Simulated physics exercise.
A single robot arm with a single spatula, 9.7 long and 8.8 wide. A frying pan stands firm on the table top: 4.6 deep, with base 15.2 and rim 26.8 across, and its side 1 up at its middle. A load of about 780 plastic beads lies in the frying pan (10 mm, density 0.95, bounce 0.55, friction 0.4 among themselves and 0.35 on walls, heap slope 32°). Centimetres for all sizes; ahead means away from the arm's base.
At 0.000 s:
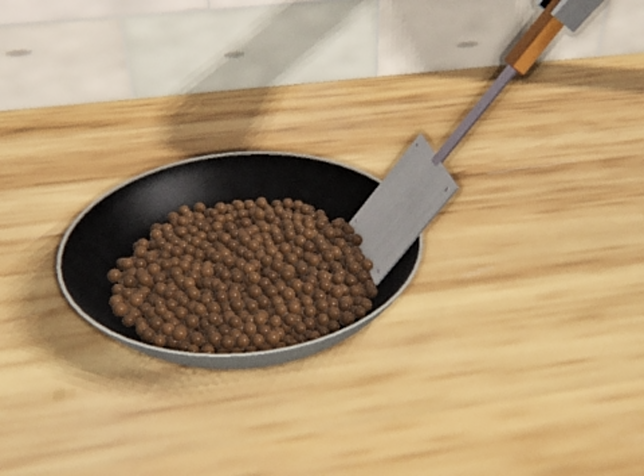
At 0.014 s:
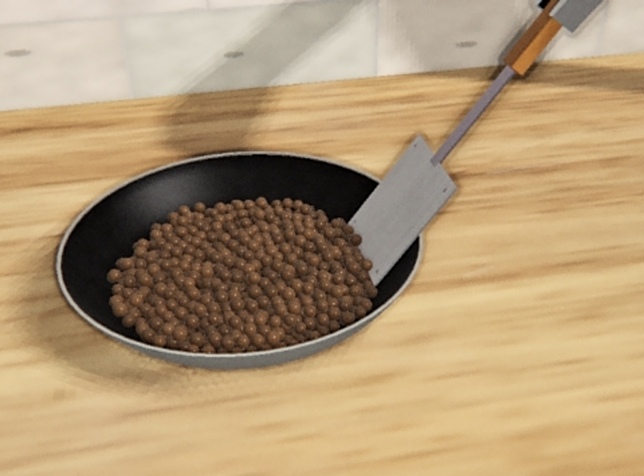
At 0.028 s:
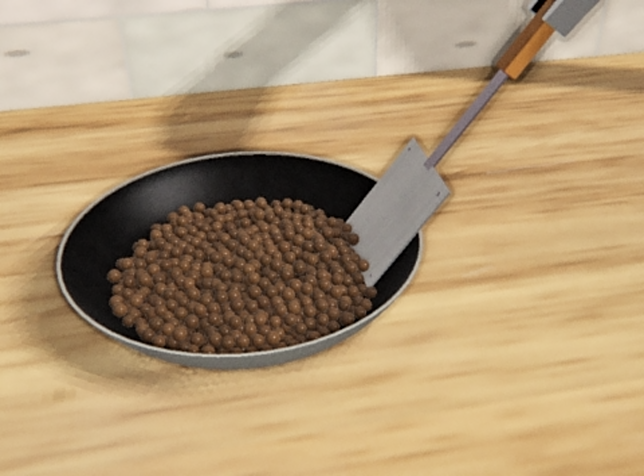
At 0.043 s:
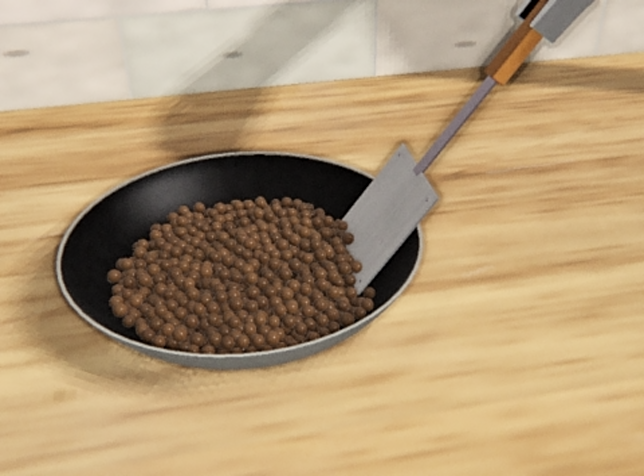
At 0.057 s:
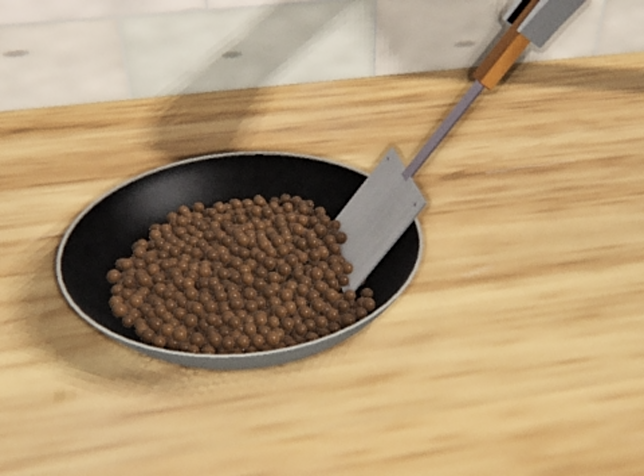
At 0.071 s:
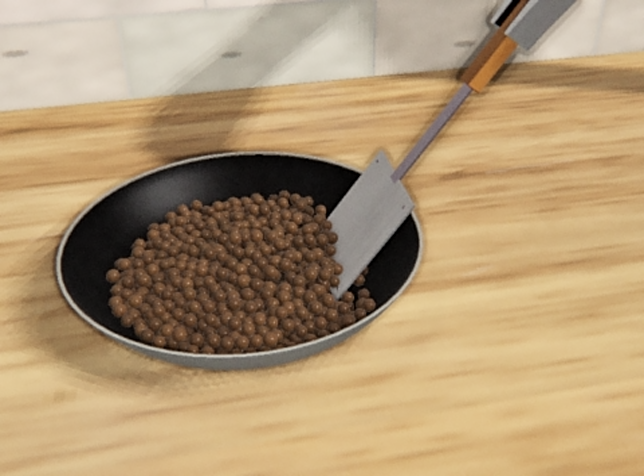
Metal spatula held by a robot arm sliding slowly left into brown beads heaped in a black frying pan on a wooden tabletop.
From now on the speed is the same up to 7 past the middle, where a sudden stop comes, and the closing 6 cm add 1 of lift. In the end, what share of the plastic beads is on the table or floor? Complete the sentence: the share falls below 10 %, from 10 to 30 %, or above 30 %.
The share falls below 10 %.
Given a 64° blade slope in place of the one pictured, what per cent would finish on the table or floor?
Estimate: Approx. 5 %.
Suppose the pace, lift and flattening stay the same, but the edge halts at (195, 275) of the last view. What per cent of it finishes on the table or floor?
Around 0 percent ends on the table or floor.
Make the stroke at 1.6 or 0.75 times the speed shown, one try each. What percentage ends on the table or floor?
Roughly 10 percent for the first try, 0 percent for the second.
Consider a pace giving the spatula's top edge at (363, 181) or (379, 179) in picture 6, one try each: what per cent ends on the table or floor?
Some 15 and 10 per cent.
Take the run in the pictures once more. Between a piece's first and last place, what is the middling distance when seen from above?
Roughly 4 centimetres.
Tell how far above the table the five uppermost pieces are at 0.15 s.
Roughly 5 cm above the table.
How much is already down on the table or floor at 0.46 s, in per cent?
0 per cent.
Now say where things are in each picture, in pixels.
In the first frame, spatula top edge at (439, 159), sloping 53°; upper third of the load around (246, 259), from x 115 to 370, top at y 200; 779 in the frying pan.
In the second frame, spatula top edge at (437, 160), sloping 53°; upper third of the load around (246, 259), from x 115 to 370, top at y 200.
In the third frame, spatula top edge at (431, 163), sloping 53°; upper third of the load around (248, 259), from x 115 to 370, top at y 200.
In the fourth frame, spatula top edge at (420, 169), sloping 53°; upper third of the load around (249, 258), from x 115 to 370, top at y 200.
In the fifth frame, spatula top edge at (409, 173), sloping 53°; upper third of the load around (249, 257), from x 115 to 370, top at y 200.
In the sixth frame, spatula top edge at (397, 176), sloping 53°; upper third of the load around (246, 257), from x 115 to 370, top at y 195; 779 in the frying pan.
By 0.15 s, sloping 53°, highest piece 5 above the table; 779 in the frying pan.
By 0.23 s, sloping 53°, highest piece 5 above the table; 779 in the frying pan.
By 0.46 s, sloping 53°, highest piece 6 above the table; 758 in the frying pan, 18 on the table or floor, 3 on the blade or in flight.
By 1.51 s, sloping 53°, highest piece 6 above the table; 755 in the frying pan, 24 on the table or floor.
Final count, 755 in the frying pan, 24 on the table or floor. That is 3 % on the table or floor.
